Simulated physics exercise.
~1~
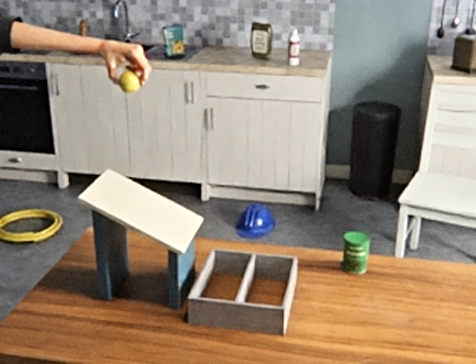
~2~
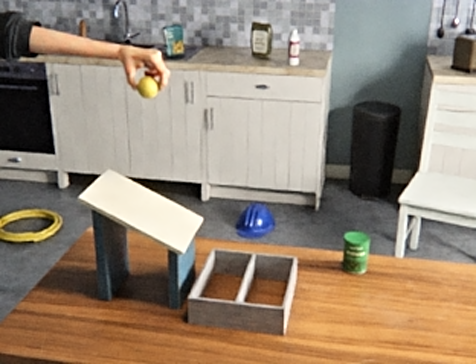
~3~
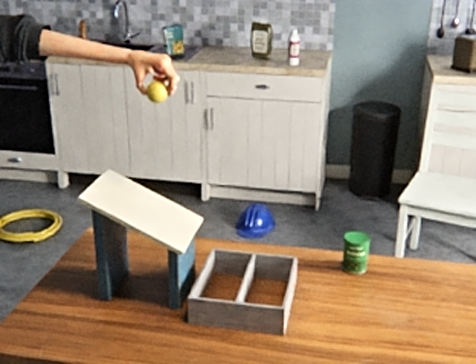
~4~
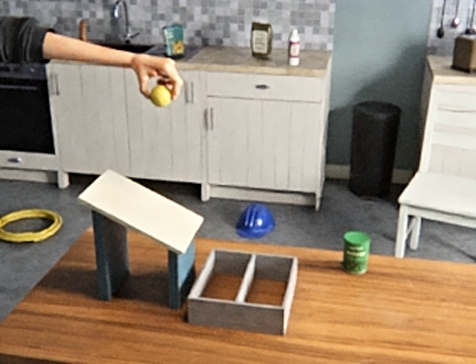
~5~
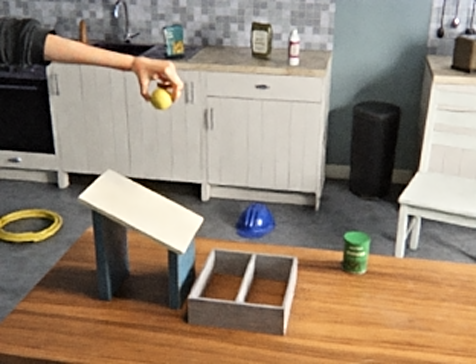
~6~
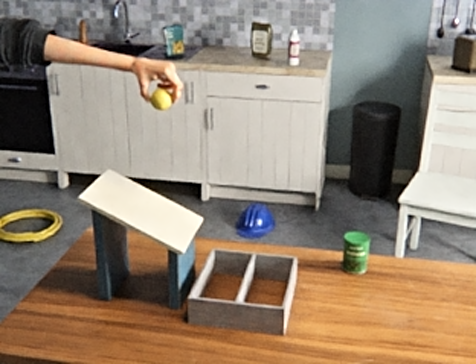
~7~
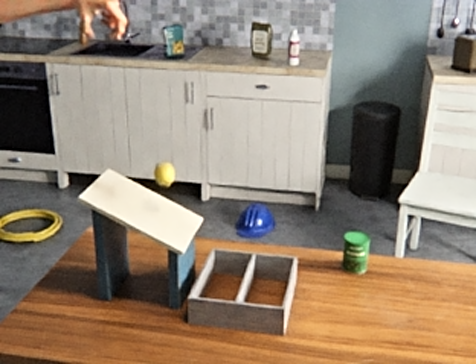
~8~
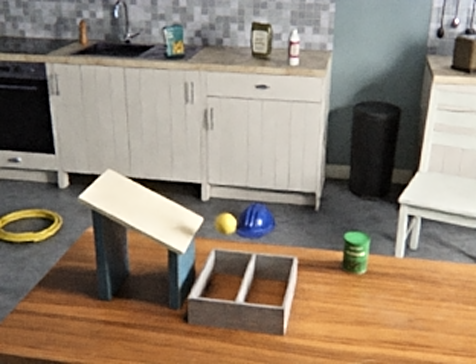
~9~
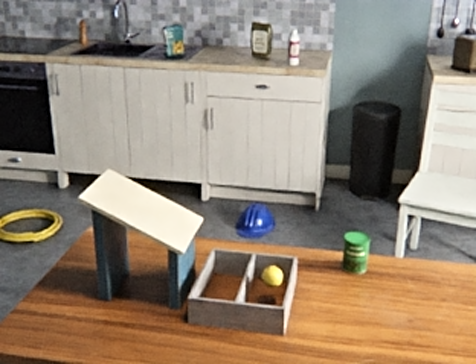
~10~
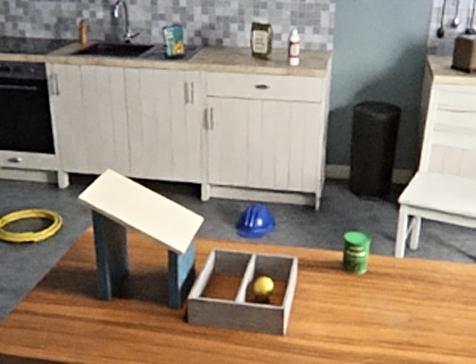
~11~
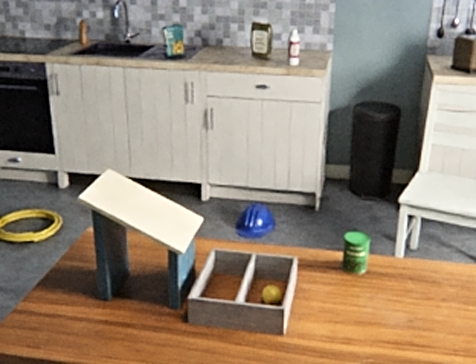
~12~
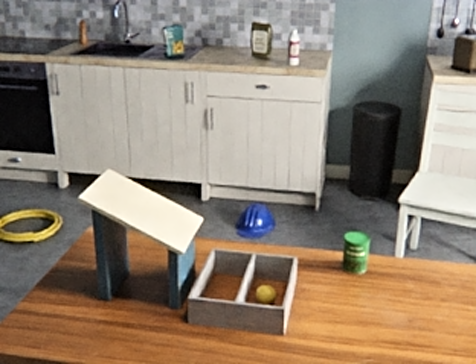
The clip shows a hand holding a yellow lemon above a tilted board beside a two-bay tray and a green tin on a wooden table. The hand releases the lemon, which drops toward the board, travels right, and settles in the tray's farther bay, while the tin stays put.
